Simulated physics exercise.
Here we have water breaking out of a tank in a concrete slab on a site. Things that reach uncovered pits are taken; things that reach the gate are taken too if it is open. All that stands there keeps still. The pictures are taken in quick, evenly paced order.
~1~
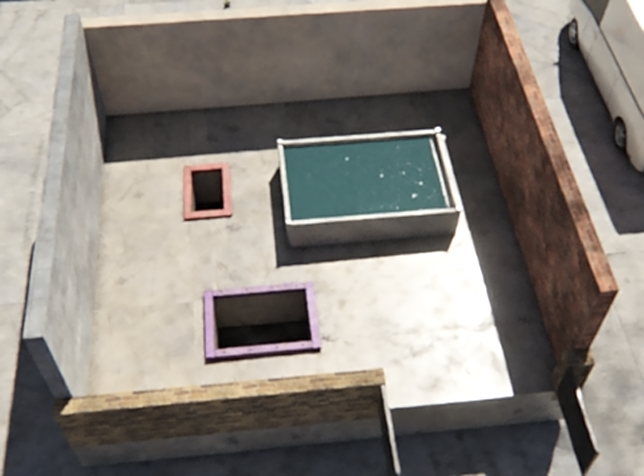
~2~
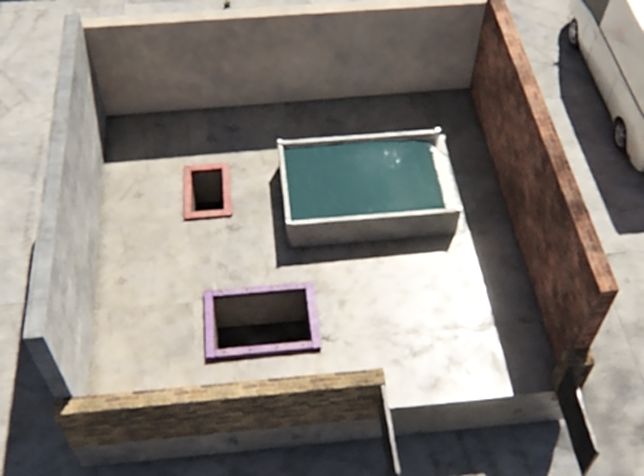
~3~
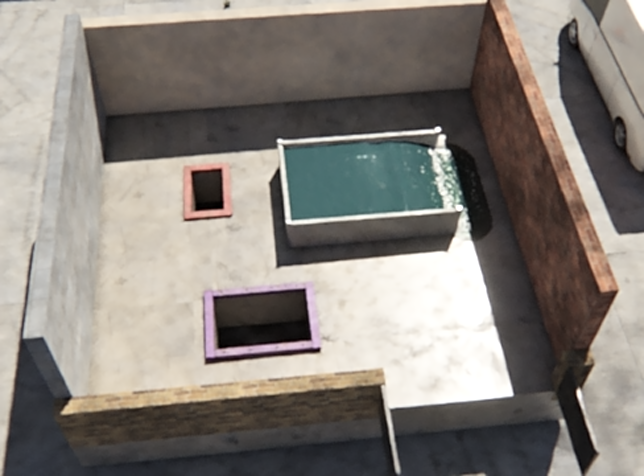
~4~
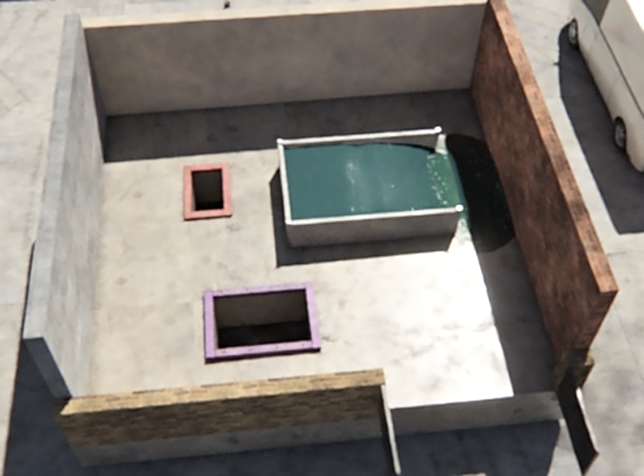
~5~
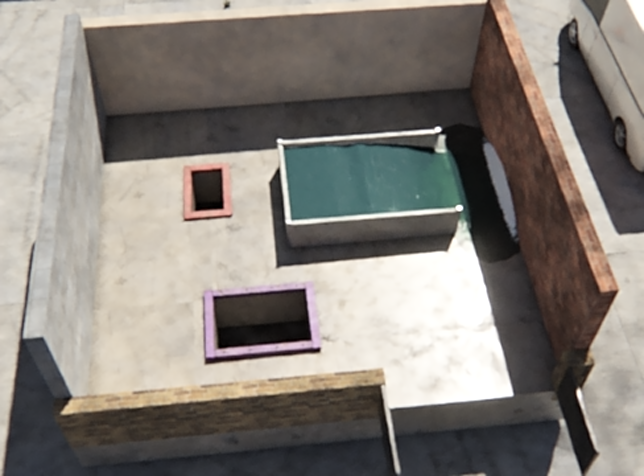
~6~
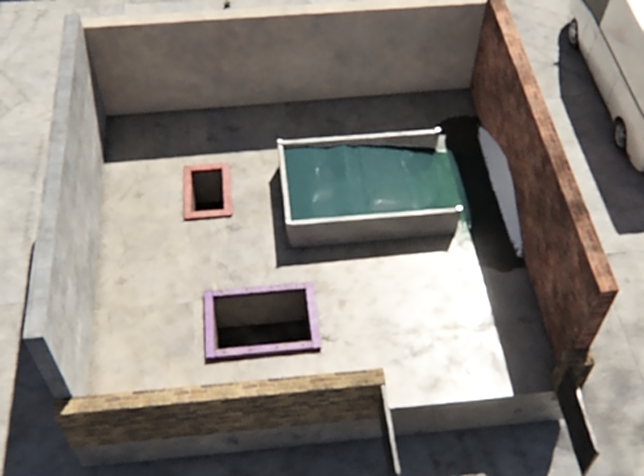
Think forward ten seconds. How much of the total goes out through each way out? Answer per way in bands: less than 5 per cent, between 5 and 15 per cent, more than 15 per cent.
Going out through each: The gate, more than 15 per cent; the red pit, less than 5 per cent; the purple pit, less than 5 per cent.
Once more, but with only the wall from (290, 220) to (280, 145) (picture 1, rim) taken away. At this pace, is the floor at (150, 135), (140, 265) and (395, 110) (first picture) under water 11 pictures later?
Well, the first is hit by the spill, the next hit by the spill, the last missed by the spill.
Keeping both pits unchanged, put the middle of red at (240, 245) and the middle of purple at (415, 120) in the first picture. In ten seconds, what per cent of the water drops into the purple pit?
Result - purple pit, 20 in a hundred.
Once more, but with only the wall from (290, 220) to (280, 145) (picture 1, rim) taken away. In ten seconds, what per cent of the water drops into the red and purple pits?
Shares: Red at 35 percent, purple at 0 percent.
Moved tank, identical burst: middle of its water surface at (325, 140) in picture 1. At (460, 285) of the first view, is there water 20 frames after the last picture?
Outcome at the given point: Swamped.
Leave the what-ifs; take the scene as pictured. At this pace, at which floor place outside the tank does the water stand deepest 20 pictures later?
At about (465, 95).
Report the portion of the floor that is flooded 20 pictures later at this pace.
That comes to about 40 per cent.
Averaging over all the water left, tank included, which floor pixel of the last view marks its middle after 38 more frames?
My pick is pixel (346, 185).
A moment on, water covers 10 % of the floor; the gate 0 %, the red pit 0 %, the purple pit 0 %.
Next, water covers 20 % of the floor; the gate 1 %, the red pit 0 %, the purple pit 0 %.
Then, water covers 40 % of the floor; the gate 10 %, the red pit 0 %, the purple pit 0 %.
Later, water covers 60 % of the floor; the gate 24 %, the red pit 1 %, the purple pit 0 %.
In the end, water covers 80 % of the floor; the gate 31 %, the red pit 2 %, the purple pit 0 %.
